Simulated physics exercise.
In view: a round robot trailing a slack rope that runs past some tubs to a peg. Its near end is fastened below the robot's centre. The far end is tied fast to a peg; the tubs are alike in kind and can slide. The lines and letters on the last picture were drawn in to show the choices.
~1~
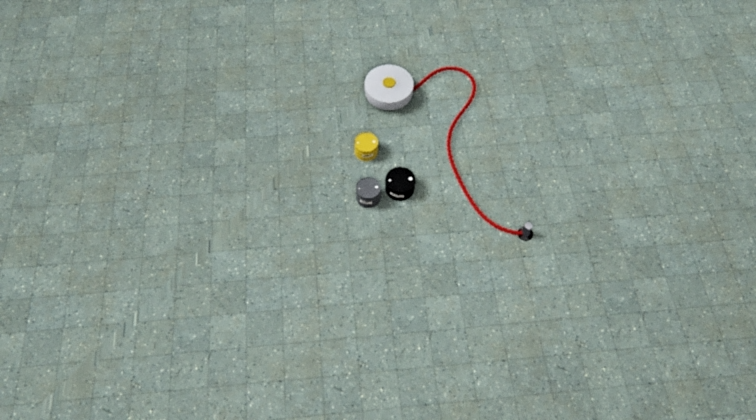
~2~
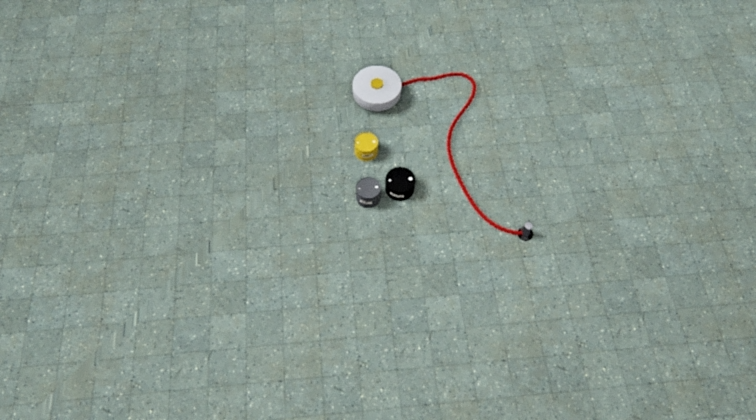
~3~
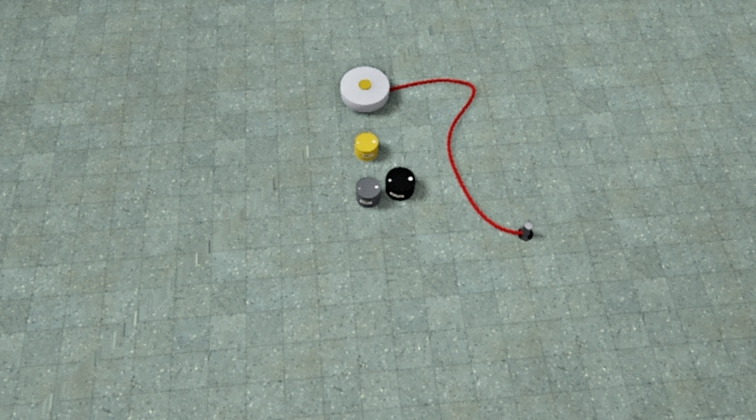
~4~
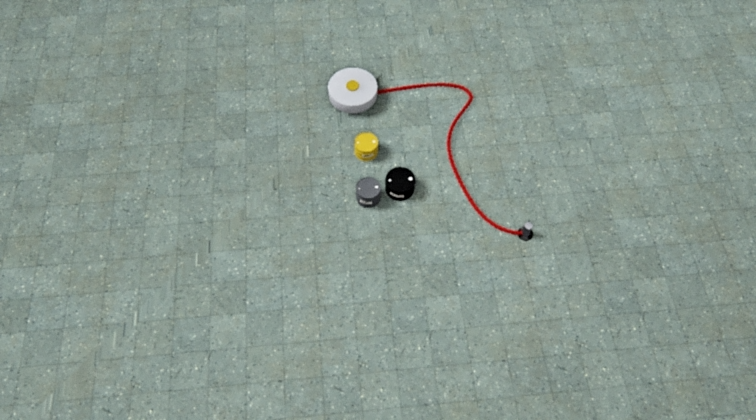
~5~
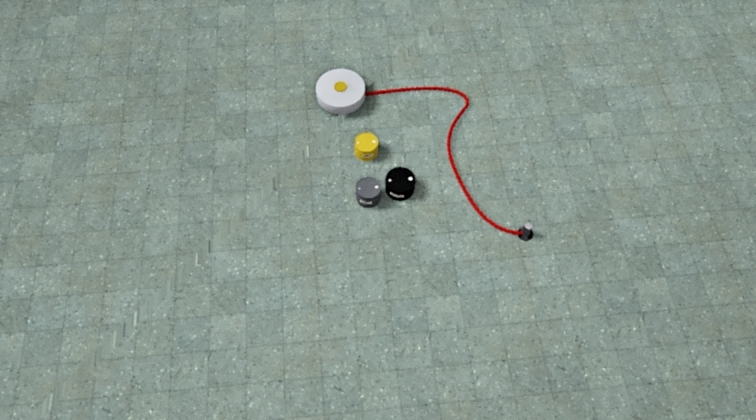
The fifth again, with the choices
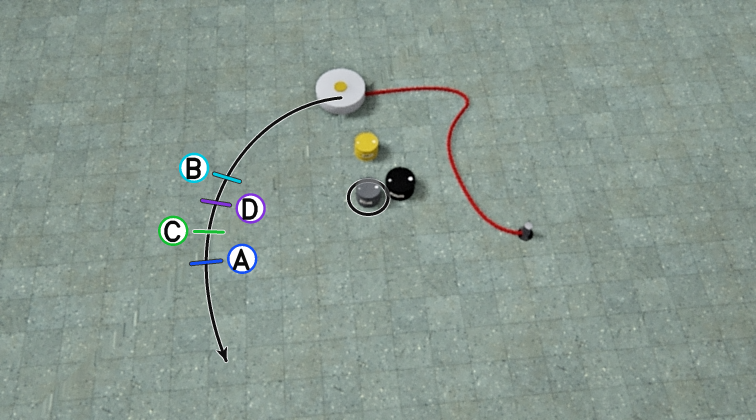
A round white robot sliding left across a tiled floor, trailing a red cord tied to a peg, past three still tubs.
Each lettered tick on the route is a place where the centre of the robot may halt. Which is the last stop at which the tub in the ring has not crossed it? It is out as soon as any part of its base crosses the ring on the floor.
C is the last safe stop.
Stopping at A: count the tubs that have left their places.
Three.
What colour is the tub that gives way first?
The yellow tub.
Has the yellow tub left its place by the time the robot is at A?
Yes.
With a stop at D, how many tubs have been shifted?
One.
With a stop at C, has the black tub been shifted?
No.
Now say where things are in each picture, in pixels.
The first picture shows robot (389, 88); peg (527, 230); black tub (400, 184).
The second picture shows robot (377, 89); yellow tub (366, 147).
The third picture shows robot (365, 90); peg (527, 230).
The fourth picture shows robot (353, 91); yellow tub (366, 147).
The fifth picture shows robot (341, 92); peg (527, 230); black tub (400, 184); yellow tub (366, 147).
On the marked copy, A at (206, 262); B at (227, 178); C at (209, 232); D at (216, 203); the ring at (368, 197); the route from (341, 98) via (219, 195) to (226, 361).
Following C. Soon after the start, robot (274, 117); grey tub (368, 193).
Later, robot (227, 169); grey tub (368, 193).
In the end, robot (207, 227); yellow tub (361, 173); grey tub (368, 193); the grey tub is still in its ring.
As for the rest, A drags the ringed tub to (373, 206); B is safe but short; D is safe but short.
